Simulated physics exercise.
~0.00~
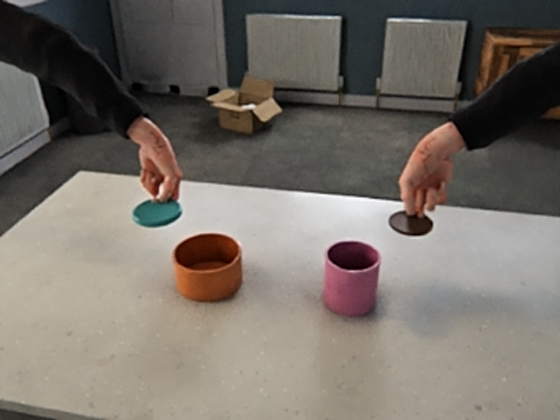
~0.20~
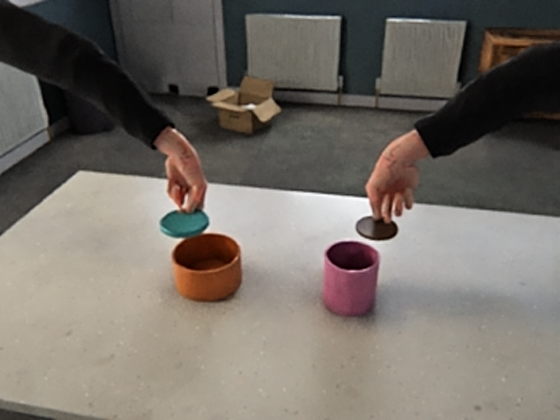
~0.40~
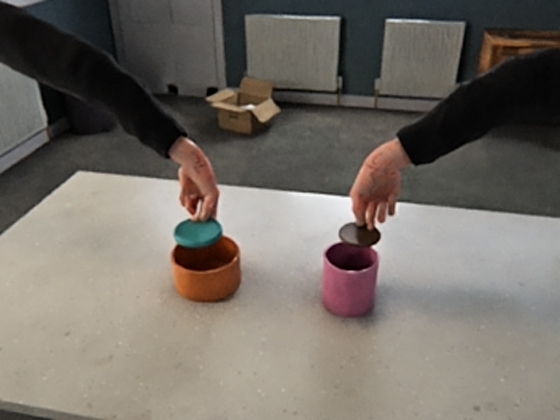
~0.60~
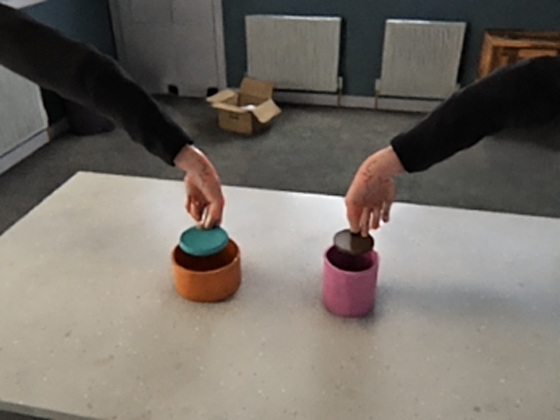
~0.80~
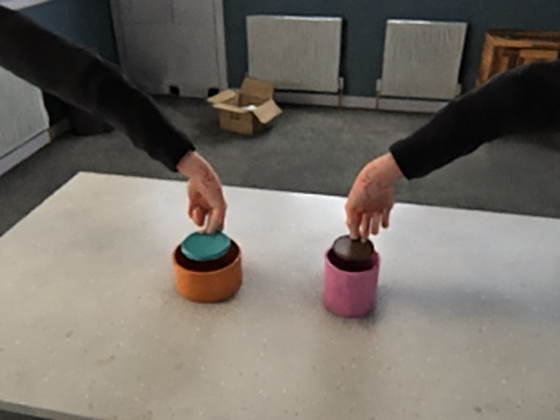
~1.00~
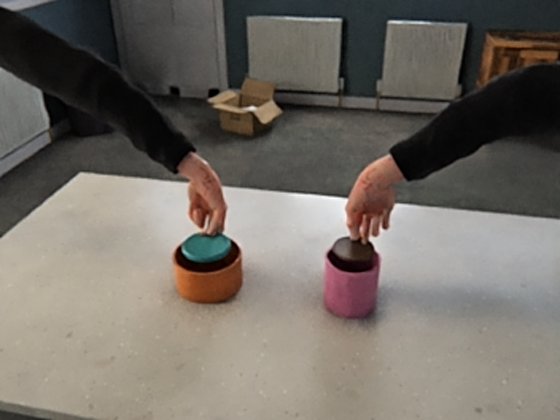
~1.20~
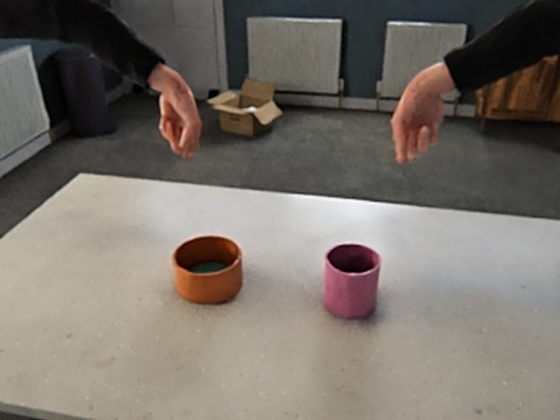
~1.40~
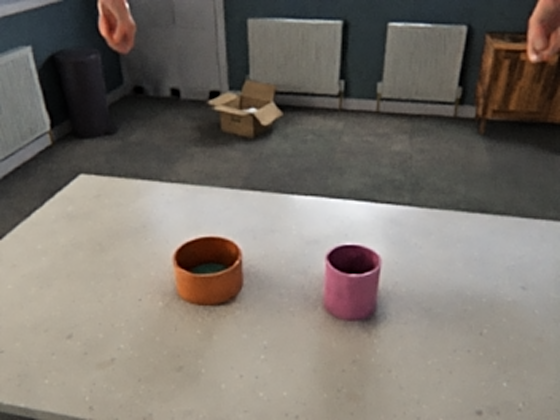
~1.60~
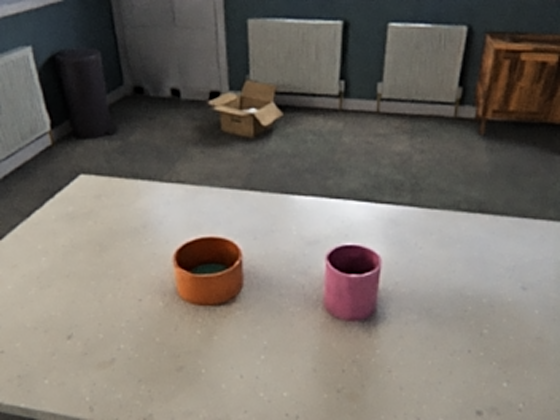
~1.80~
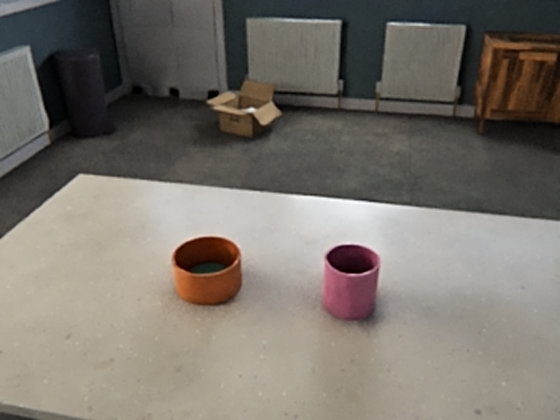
At the start, two hands reach in from opposite sides above a pale table, the left one holding a turquoise disc and the right one a dark brown disc. Below them stand a wide orange jar and a narrower pink beaker, both open. The hands move inward and lower the discs until each sits at the mouth of its container, where they pause briefly. Then both hands let go and draw back out of view. Neither disc stays on top; the turquoise one lies down inside the orange jar, while the brown one has dropped out of sight into the pink beaker.
